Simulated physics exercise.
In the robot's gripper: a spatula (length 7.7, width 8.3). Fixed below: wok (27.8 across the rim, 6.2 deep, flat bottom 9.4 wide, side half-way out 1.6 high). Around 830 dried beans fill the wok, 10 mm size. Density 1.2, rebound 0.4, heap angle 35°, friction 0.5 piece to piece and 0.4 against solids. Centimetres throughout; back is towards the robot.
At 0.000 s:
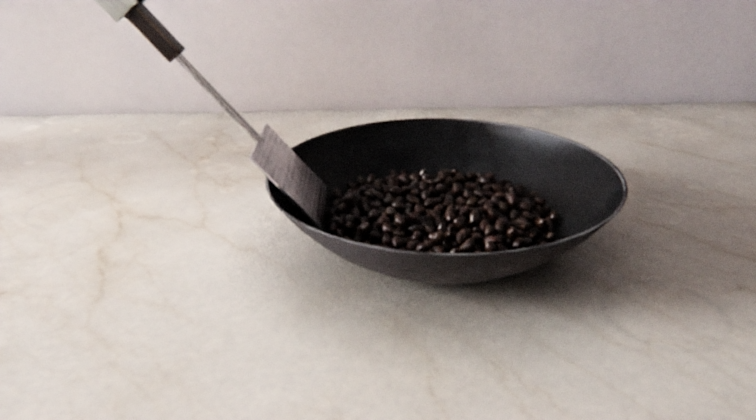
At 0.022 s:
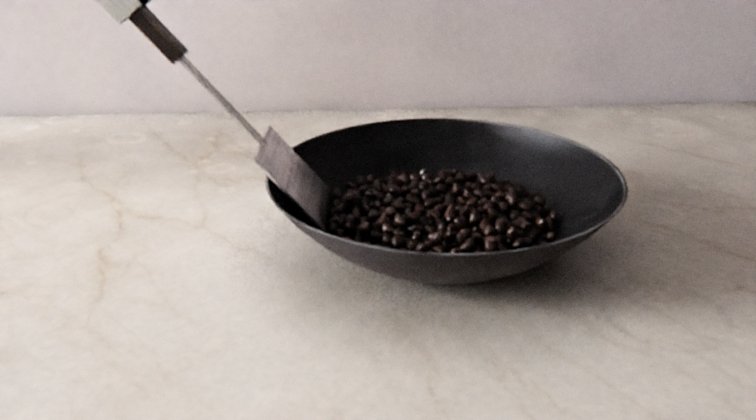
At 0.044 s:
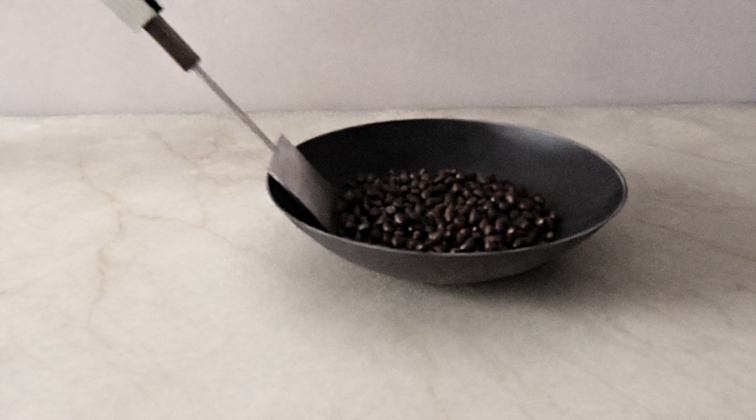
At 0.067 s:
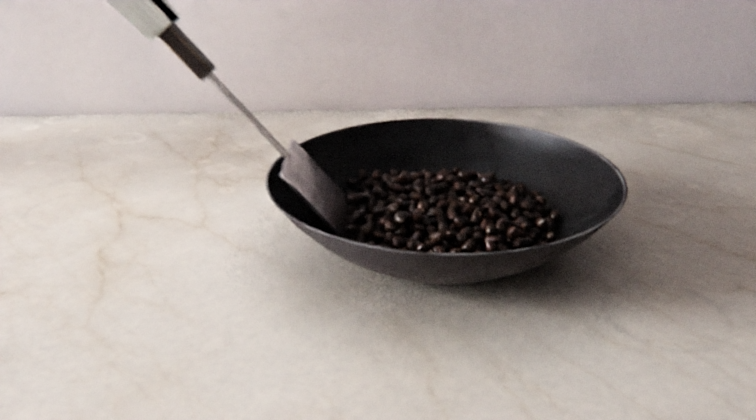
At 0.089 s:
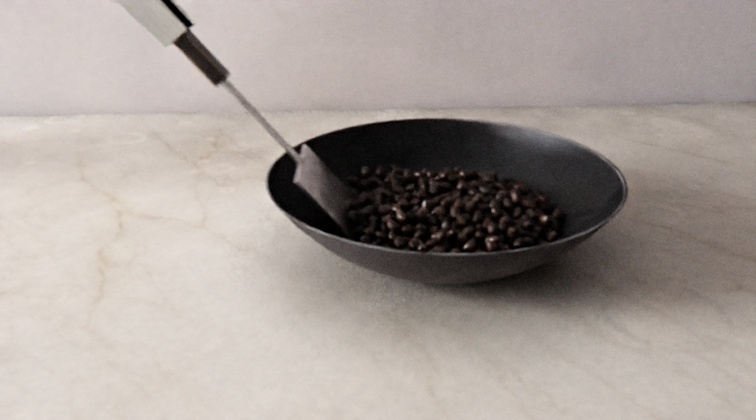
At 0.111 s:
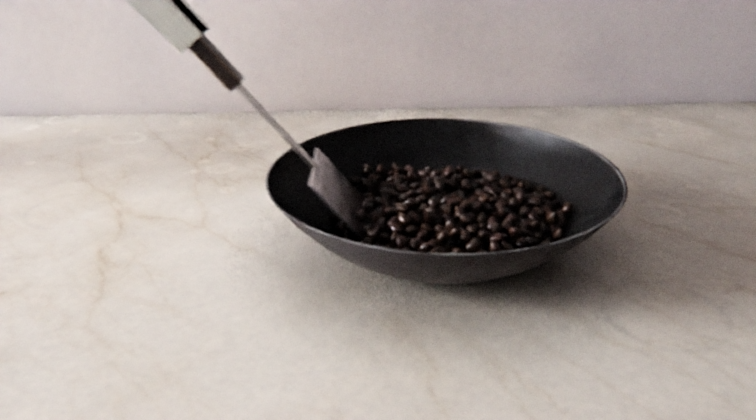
A spatula held in a robot's gripper stays nearly still against the left inside of a dark wok of dried beans, then slides slowly right and slightly downward, nudging the pile a little to the right.
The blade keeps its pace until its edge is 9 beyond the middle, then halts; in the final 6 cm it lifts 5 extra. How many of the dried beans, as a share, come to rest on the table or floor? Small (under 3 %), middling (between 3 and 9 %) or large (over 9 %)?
A large share, over 9 %, ends on the table or floor.
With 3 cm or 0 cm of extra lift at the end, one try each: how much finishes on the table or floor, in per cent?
Some 20 and 20 per cent.
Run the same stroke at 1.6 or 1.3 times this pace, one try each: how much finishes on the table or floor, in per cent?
Some 25 and 20 per cent.
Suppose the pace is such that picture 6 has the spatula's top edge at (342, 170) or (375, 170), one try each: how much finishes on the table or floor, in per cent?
About 25 and 30 per cent.
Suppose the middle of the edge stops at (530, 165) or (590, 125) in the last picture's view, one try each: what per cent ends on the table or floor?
About 5 and 30 per cent.
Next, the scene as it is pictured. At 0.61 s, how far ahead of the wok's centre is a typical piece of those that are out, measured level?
About 18 cm.
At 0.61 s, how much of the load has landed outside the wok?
Roughly 15 per cent.
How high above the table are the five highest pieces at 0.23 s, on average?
Roughly 6 cm.
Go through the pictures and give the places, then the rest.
Spatula top edge at (258, 139), sloping 51°; upper third of the load around (440, 207), from x 325 to 555, top at y 175; 832 in the wok, in the first picture.
Spatula top edge at (261, 141), sloping 51°; upper third of the load around (440, 207), from x 325 to 555, top at y 175, in the second picture.
Spatula top edge at (273, 149), sloping 51°; upper third of the load around (439, 207), from x 325 to 555, top at y 175, in the third picture.
Spatula top edge at (287, 156), sloping 51°; upper third of the load around (440, 206), from x 330 to 555, top at y 175, in the fourth picture.
Spatula top edge at (300, 161), sloping 51°; upper third of the load around (445, 205), from x 330 to 560, top at y 170, in the fifth picture.
Spatula top edge at (313, 165), sloping 51°; upper third of the load around (451, 203), from x 335 to 565, top at y 170; 832 in the wok, in the sixth picture.
By 0.23 s, sloping 51°, highest piece 6 above the table; 832 in the wok.
By 0.35 s, sloping 51°, highest piece 8 above the table; 822 in the wok, 10 on the blade or in flight.
By 0.61 s, sloping 51°, highest piece 8 above the table; 705 in the wok, 116 on the table or floor, 11 on the blade or in flight.
By 1.66 s, sloping 51°, highest piece 7 above the table; 704 in the wok, 128 on the table or floor.
Final count, 704 in the wok, 128 on the table or floor. That is 15 % on the table or floor.
